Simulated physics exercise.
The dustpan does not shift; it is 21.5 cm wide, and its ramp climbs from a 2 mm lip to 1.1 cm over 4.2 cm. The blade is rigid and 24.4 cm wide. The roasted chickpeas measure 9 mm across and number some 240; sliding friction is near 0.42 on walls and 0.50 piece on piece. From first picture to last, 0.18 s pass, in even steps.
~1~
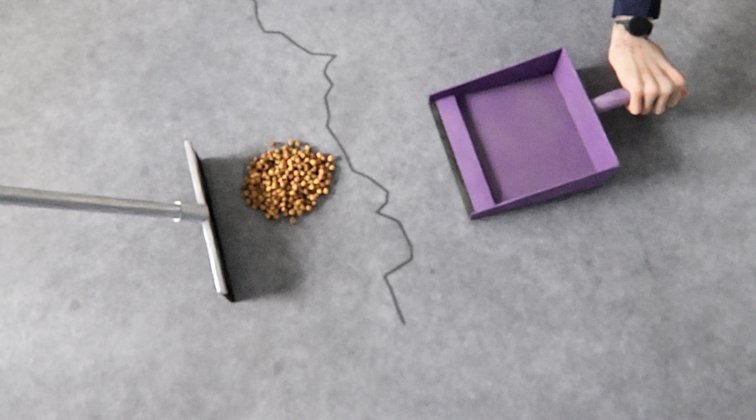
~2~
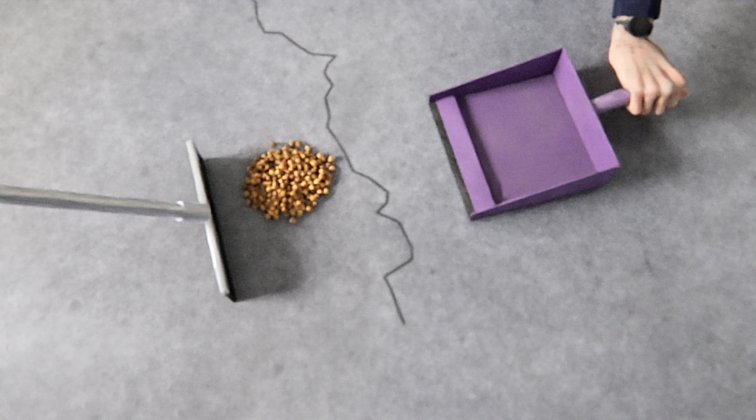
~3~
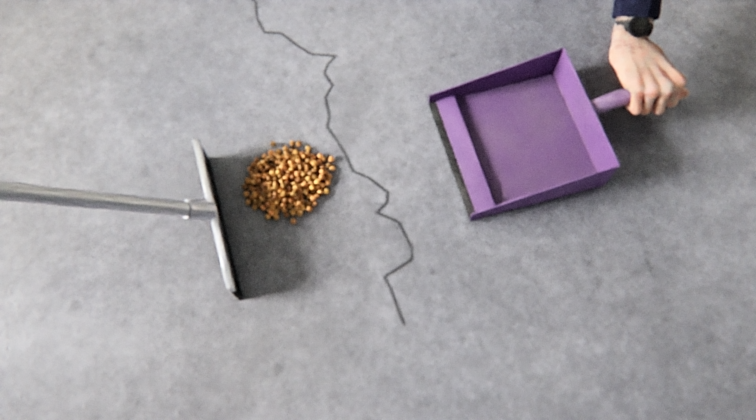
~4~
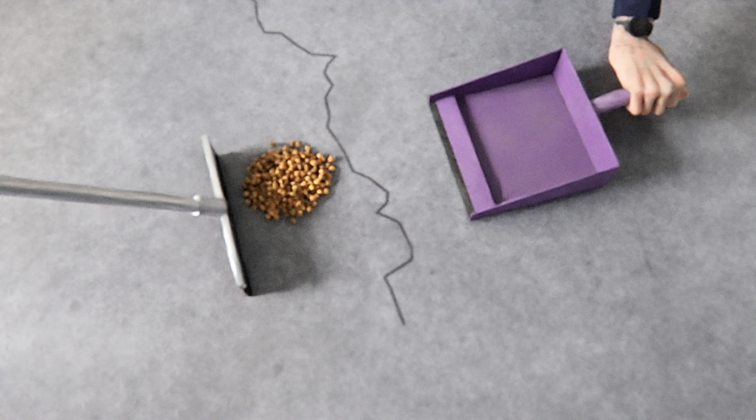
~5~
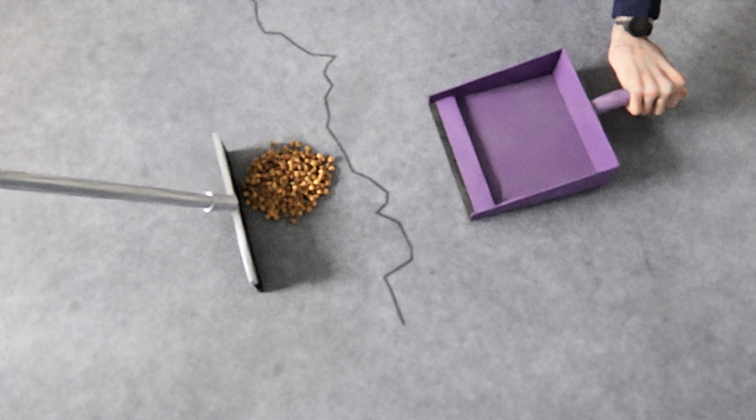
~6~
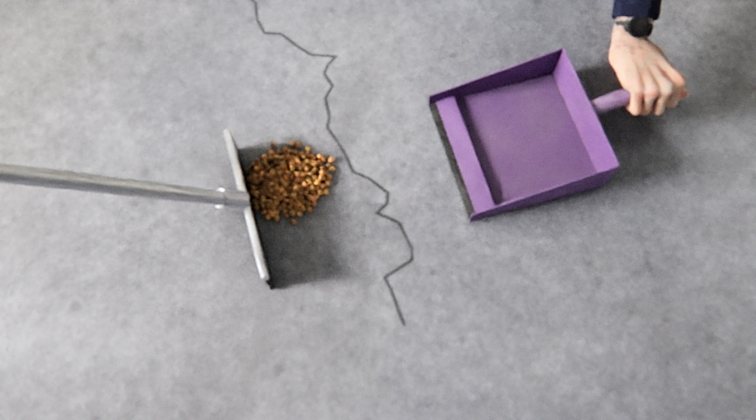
A hand in a dark sleeve and black watch holds a purple dustpan at the upper right of a grey, concrete-like floor, seen from directly above. A pile of small golden-brown pieces sits left of a jagged dark crack, beside a metal-handled blade. The blade slides slowly right until it meets the pile, nudging its near edge slightly, while hand, dustpan and camera stay still.
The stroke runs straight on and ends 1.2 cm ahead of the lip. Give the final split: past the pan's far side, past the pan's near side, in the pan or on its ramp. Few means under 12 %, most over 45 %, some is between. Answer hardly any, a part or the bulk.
Far side a part, near side hardly any, pan the bulk.
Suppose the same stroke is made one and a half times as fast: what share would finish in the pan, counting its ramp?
In that case some 55 per cent.
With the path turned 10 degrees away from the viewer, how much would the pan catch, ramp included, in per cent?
In that case some 40 per cent.
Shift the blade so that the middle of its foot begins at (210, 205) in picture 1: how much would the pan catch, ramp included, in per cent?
About 55 per cent.
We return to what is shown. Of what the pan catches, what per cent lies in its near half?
Some 20 per cent.
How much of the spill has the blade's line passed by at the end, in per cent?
Roughly 5 per cent.
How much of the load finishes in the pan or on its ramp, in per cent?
About 55 per cent.
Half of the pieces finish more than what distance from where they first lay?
About 28 cm.
Then, 0.30 s after the last picture, middle of the blade 17 cm from the lip; 0 % over the lip, far side 10 %, near side 0 %.
Then, 0.51 s after the last picture, middle of the blade 7 cm from the lip; 0 % over the lip, far side 15 %, near side 0 %.
Then, 0.83 s after the last picture, middle of the blade 2 cm from the lip; 55 % over the lip, far side 20 %, near side 0 %.
In the end, far side 20 %, near side 0 %, pan 55 %, in front of the lip or behind the blade 30 %.
